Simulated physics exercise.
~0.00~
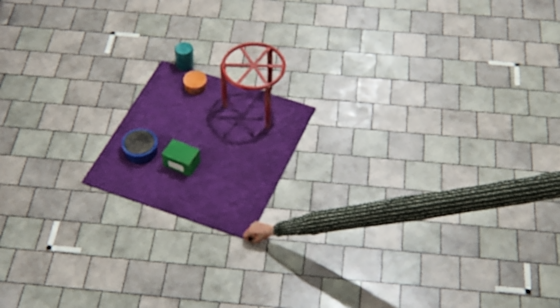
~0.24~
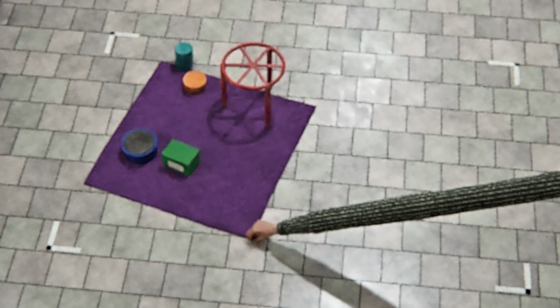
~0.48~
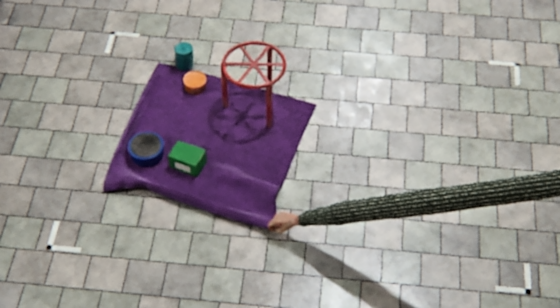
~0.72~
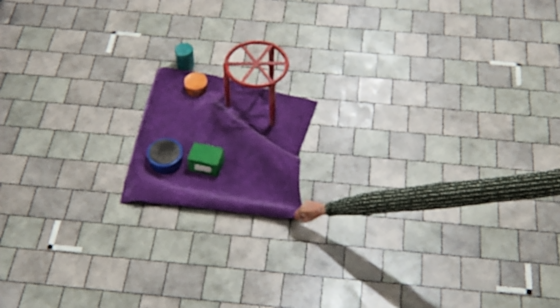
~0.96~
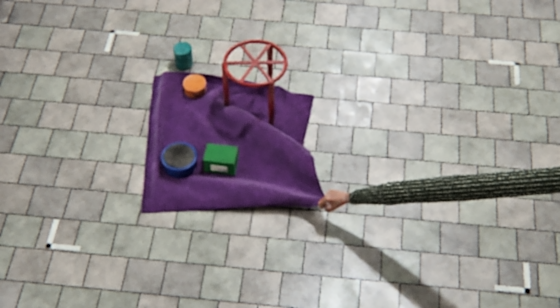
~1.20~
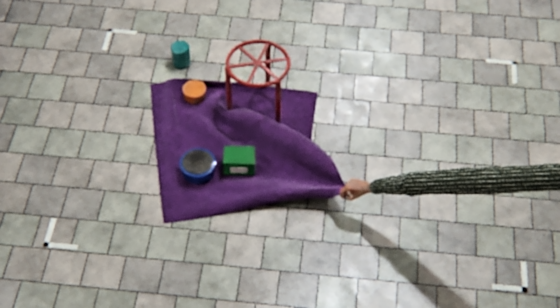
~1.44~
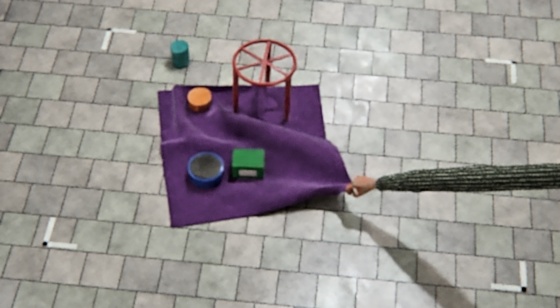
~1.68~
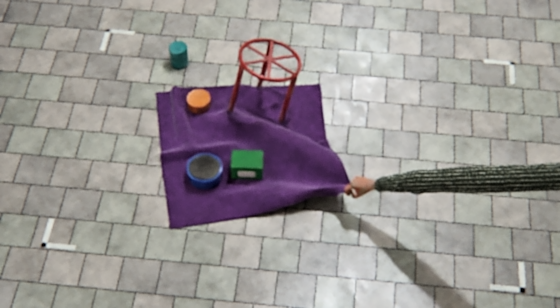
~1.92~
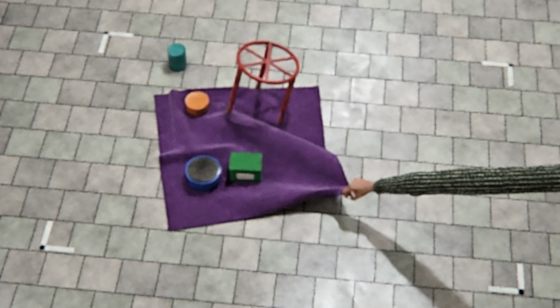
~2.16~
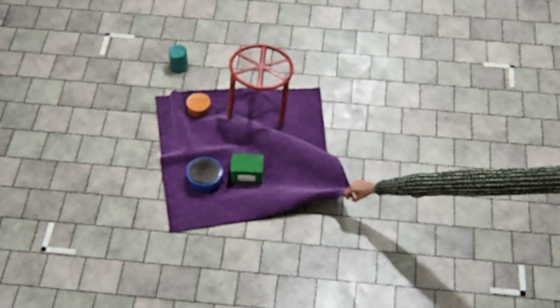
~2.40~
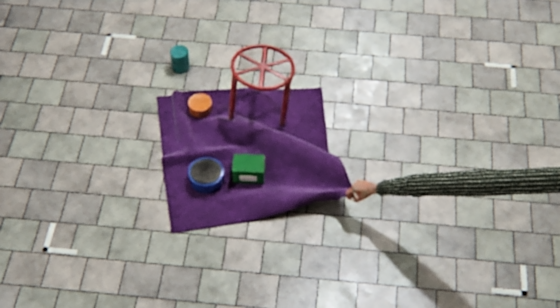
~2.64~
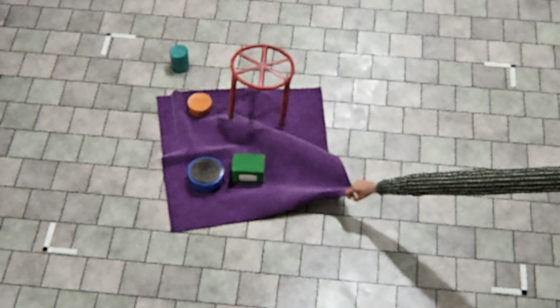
A hand in a dark knitted sleeve dragged a purple mat rightward by its corner, carrying a blue pot, green box and orange bin, while the teal tub stayed behind; the red stool wobbled but ended upright on the rumpled cloth.
